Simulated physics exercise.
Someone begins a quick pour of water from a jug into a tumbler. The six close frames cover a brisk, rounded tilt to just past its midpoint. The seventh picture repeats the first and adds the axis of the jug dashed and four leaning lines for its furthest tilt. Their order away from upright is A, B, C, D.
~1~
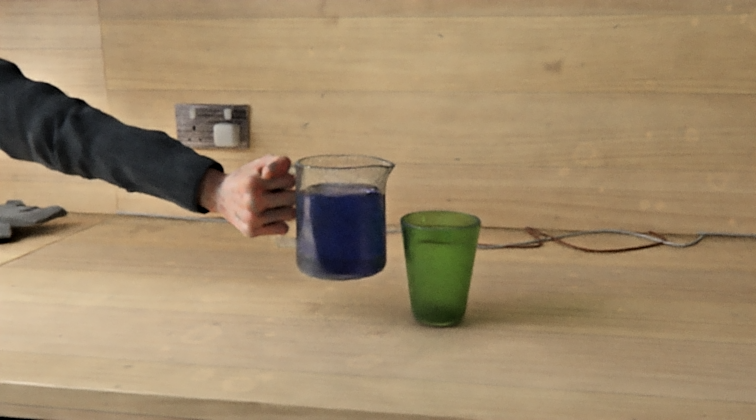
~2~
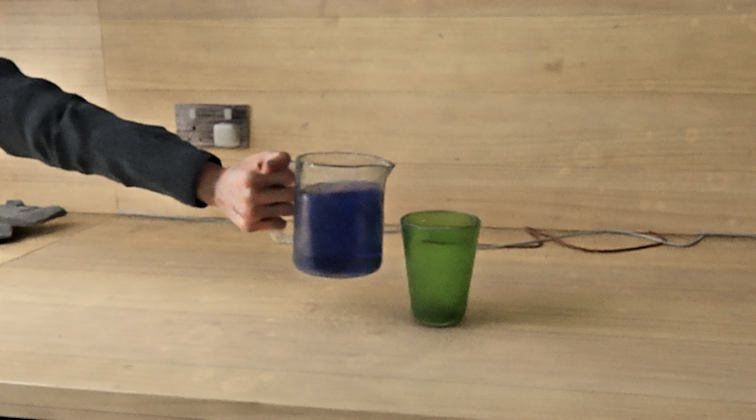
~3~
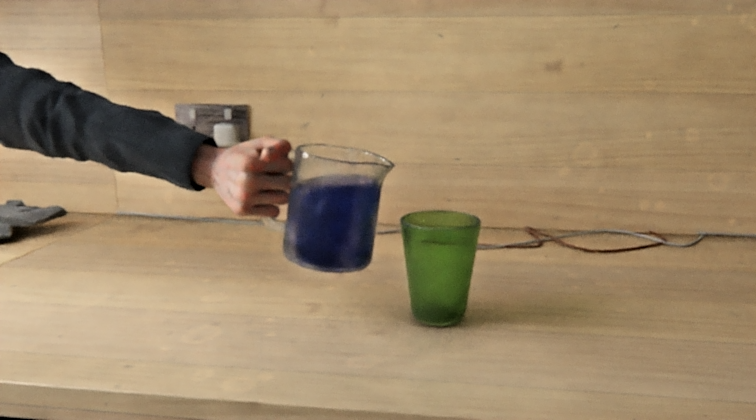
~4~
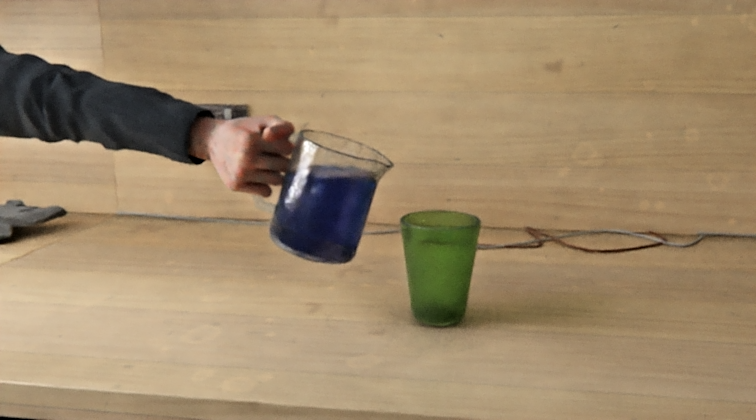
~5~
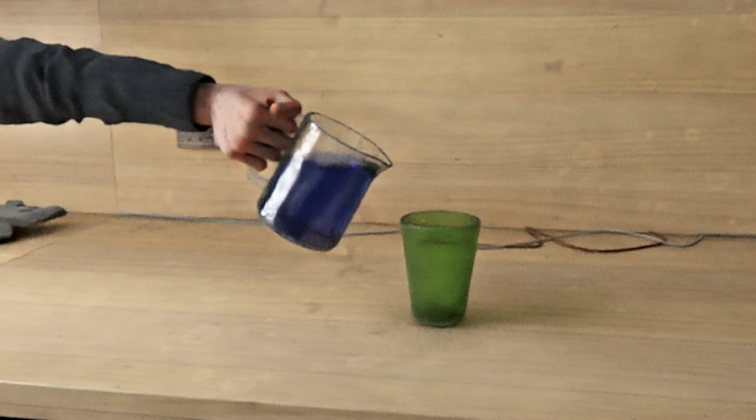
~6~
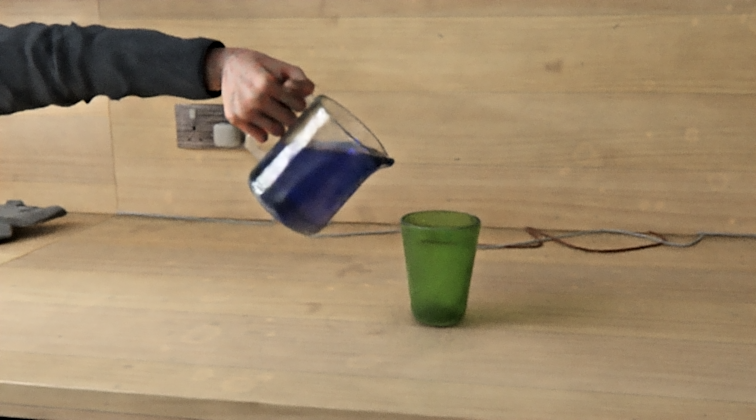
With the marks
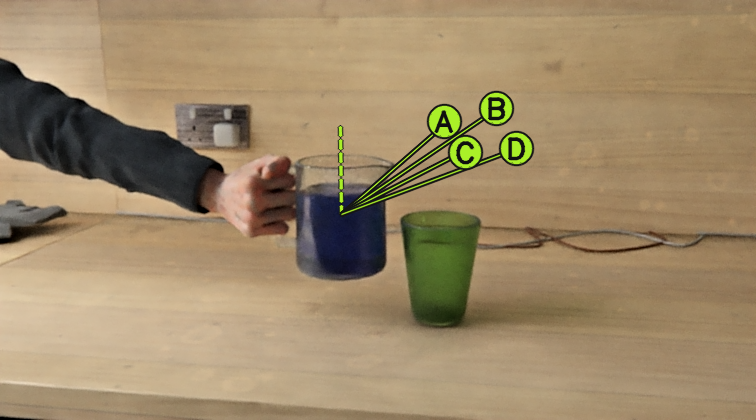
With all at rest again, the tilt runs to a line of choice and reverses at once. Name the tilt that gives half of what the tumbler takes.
Take C.
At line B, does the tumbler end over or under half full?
Under half.
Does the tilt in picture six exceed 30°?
Yes.
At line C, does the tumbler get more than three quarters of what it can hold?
No.
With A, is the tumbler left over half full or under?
Under.
In lime, A at (433, 134); B at (482, 118); C at (449, 158); D at (501, 154).
With A, the tumbler ends with about 19 % of what it can hold.
With B, the tumbler ends with about 32 % of what it can hold.
With C, the tumbler ends with about 49 % of what it can hold.
With D, the tumbler ends with about 63 % of what it can hold; 4 % of the water is spilt.
